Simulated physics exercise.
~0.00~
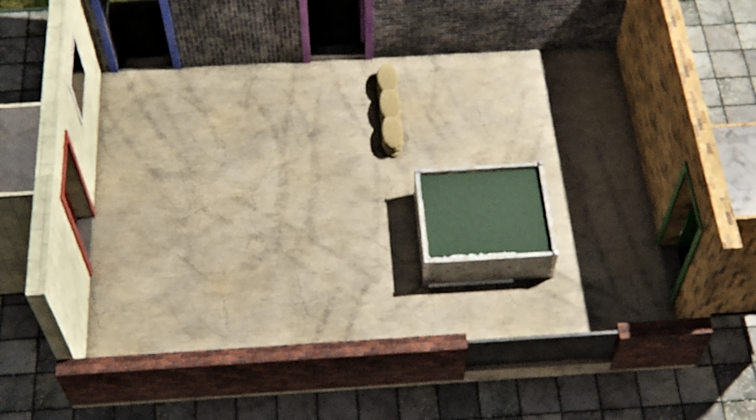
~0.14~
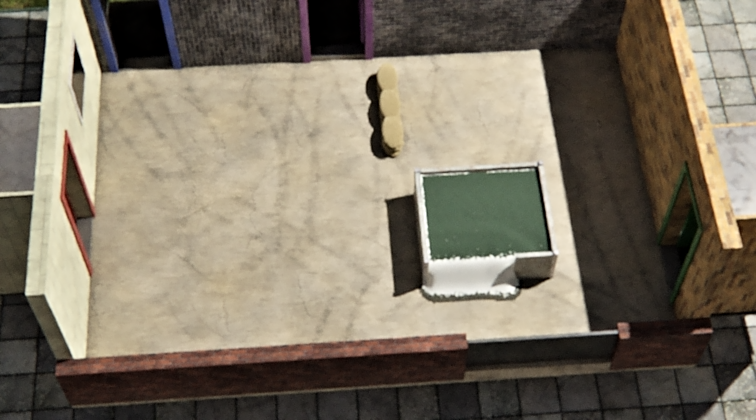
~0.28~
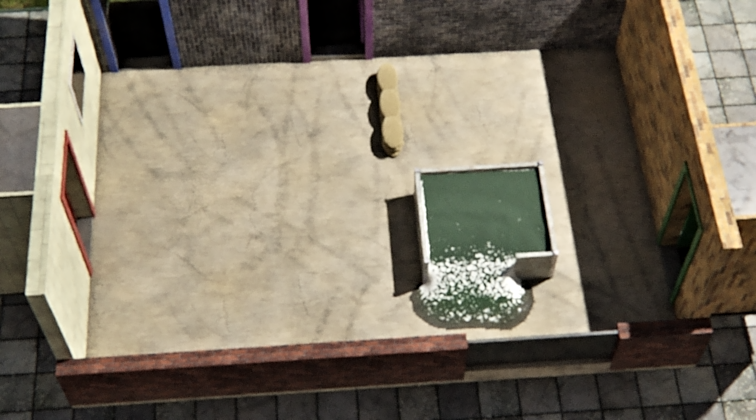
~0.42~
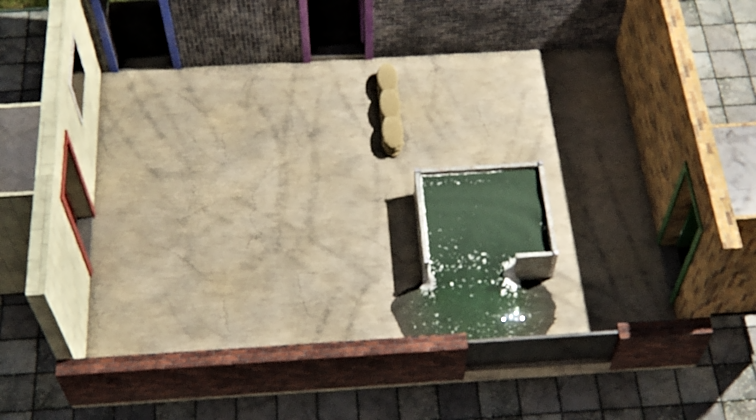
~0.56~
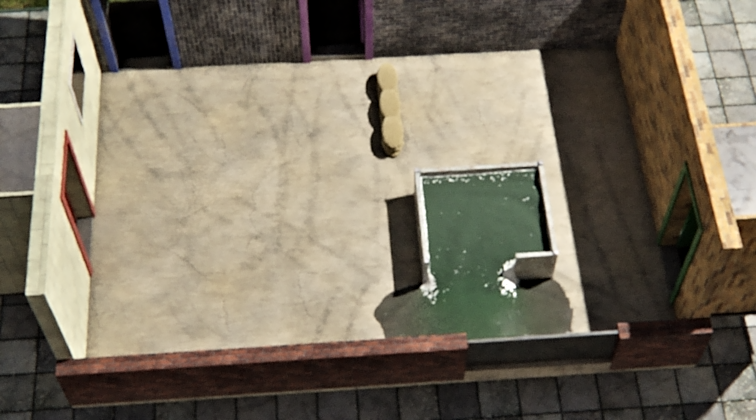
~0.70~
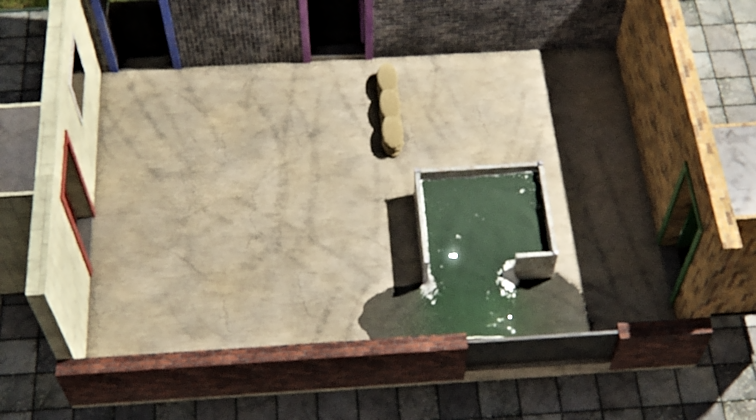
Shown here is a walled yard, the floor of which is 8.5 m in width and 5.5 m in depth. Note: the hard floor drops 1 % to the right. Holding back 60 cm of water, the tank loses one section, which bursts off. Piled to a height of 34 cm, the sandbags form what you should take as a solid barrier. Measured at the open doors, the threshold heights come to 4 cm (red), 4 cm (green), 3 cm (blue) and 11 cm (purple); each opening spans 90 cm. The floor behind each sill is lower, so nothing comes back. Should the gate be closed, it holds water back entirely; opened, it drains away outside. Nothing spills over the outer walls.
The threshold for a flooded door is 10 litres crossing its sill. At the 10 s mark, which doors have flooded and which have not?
The red door has flooded; the green door has flooded; the blue door has flooded; the purple door has not.
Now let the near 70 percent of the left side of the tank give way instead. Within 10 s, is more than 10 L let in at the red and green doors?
Lab note: Vs limit, red door limit exceeded; green door inside limit.
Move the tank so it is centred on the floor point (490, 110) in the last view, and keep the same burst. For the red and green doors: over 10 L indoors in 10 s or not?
Well, red ends up inside the mark and green ends up beyond the mark.
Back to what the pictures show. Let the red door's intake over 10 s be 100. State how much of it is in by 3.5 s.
10 percent or so by then.
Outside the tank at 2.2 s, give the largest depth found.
Roughly 28 cm.
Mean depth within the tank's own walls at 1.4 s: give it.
Roughly 32 centimetres.
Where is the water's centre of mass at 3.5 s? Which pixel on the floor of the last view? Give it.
Near (433, 282).
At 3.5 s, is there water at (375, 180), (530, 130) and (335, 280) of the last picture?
First spot bone dry, second bone dry, third soaked.
After 1.4 s water covers 10 % of the floor and is deepest (41 cm) near (466, 344); red door not reached, green door not reached, blue door not reached, purple door not reached.
After 2.2 s water covers 25 % of the floor and is deepest (28 cm) near (466, 344); red door not reached, green door 15 cm at the sill, 9 L in, blue door not reached, purple door not reached.
After 3.5 s water covers 45 % of the floor and is deepest (20 cm) near (667, 344); red door 9 cm at the sill, 2 L in, green door 14 cm at the sill, 72 L in, blue door not reached, purple door not reached.
After 6.0 s water covers 65 % of the floor and is deepest (10 cm) near (667, 344); red door 5 cm at the sill, 21 L in, green door 9 cm at the sill, 136 L in, blue door 6 cm at the sill, 2 L in, purple door not reached.
After 10.0 s water covers 90 % of the floor and is deepest (9 cm) near (368, 89); red door 2 cm at the sill, 22 L in, green door 6 cm at the sill, 166 L in, blue door 5 cm at the sill, 33 L in, purple door 5 cm at the sill, 0 L in.
